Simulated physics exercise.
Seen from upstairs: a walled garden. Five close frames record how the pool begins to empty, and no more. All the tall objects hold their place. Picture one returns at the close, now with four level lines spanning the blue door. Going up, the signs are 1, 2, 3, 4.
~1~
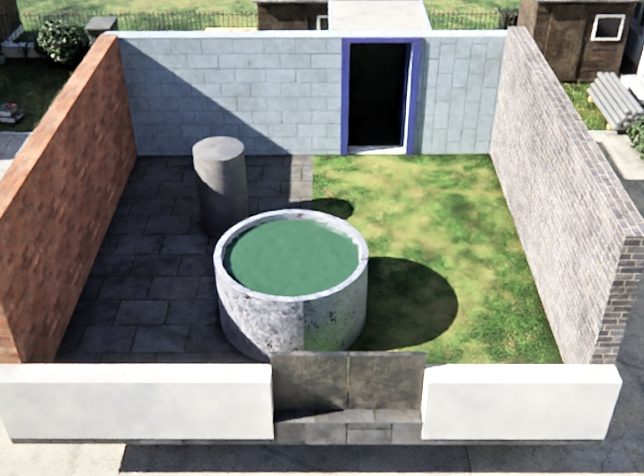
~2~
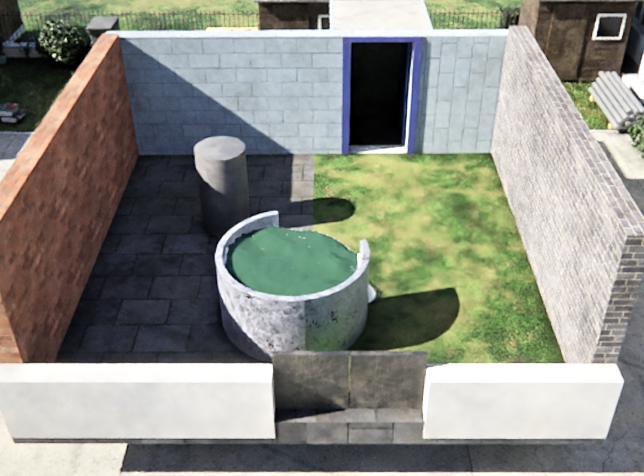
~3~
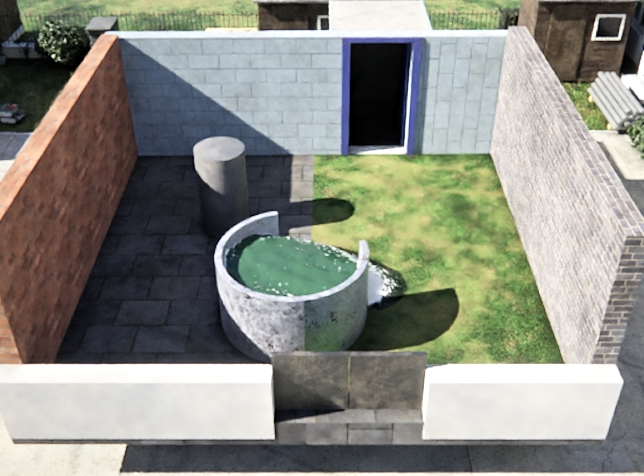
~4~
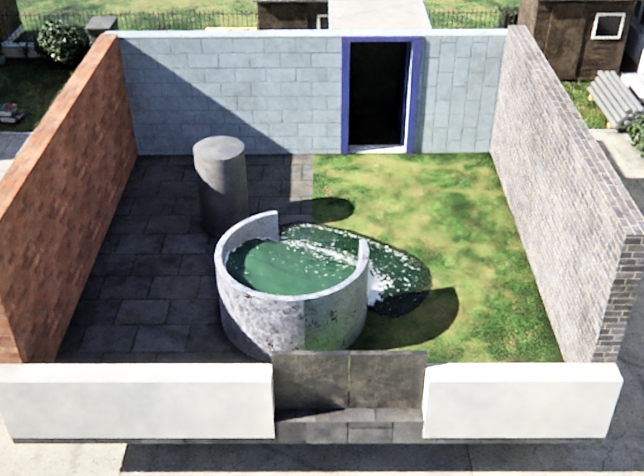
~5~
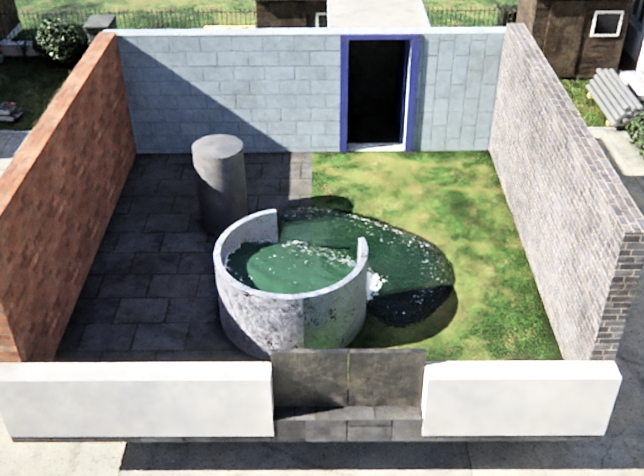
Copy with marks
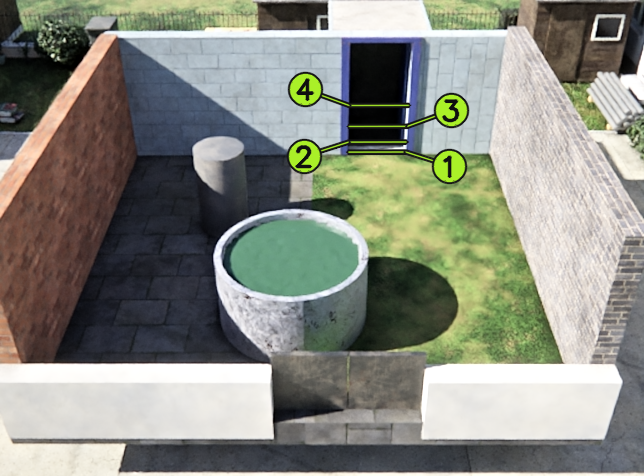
Green water sat still in a round stone pool in a walled garden, then poured out through a gap that opened in the pool's back right side and spread across the grass.
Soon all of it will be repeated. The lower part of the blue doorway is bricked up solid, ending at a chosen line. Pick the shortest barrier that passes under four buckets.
Line 2 just does it.
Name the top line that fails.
The answer is 1.
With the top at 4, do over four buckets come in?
No, not at all.
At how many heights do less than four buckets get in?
Three of them.
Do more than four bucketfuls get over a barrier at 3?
No, that is safe.
On the marked copy, 1 at (377, 152); 2 at (377, 142); 3 at (378, 126); 4 at (379, 105); from the bottom up 1, 2, 3, 4.
With 1, about 12 bucketfuls get in.
With 2, a splash gets over, under a bucket.
With 3, nothing gets over.
With 4, nothing gets over.
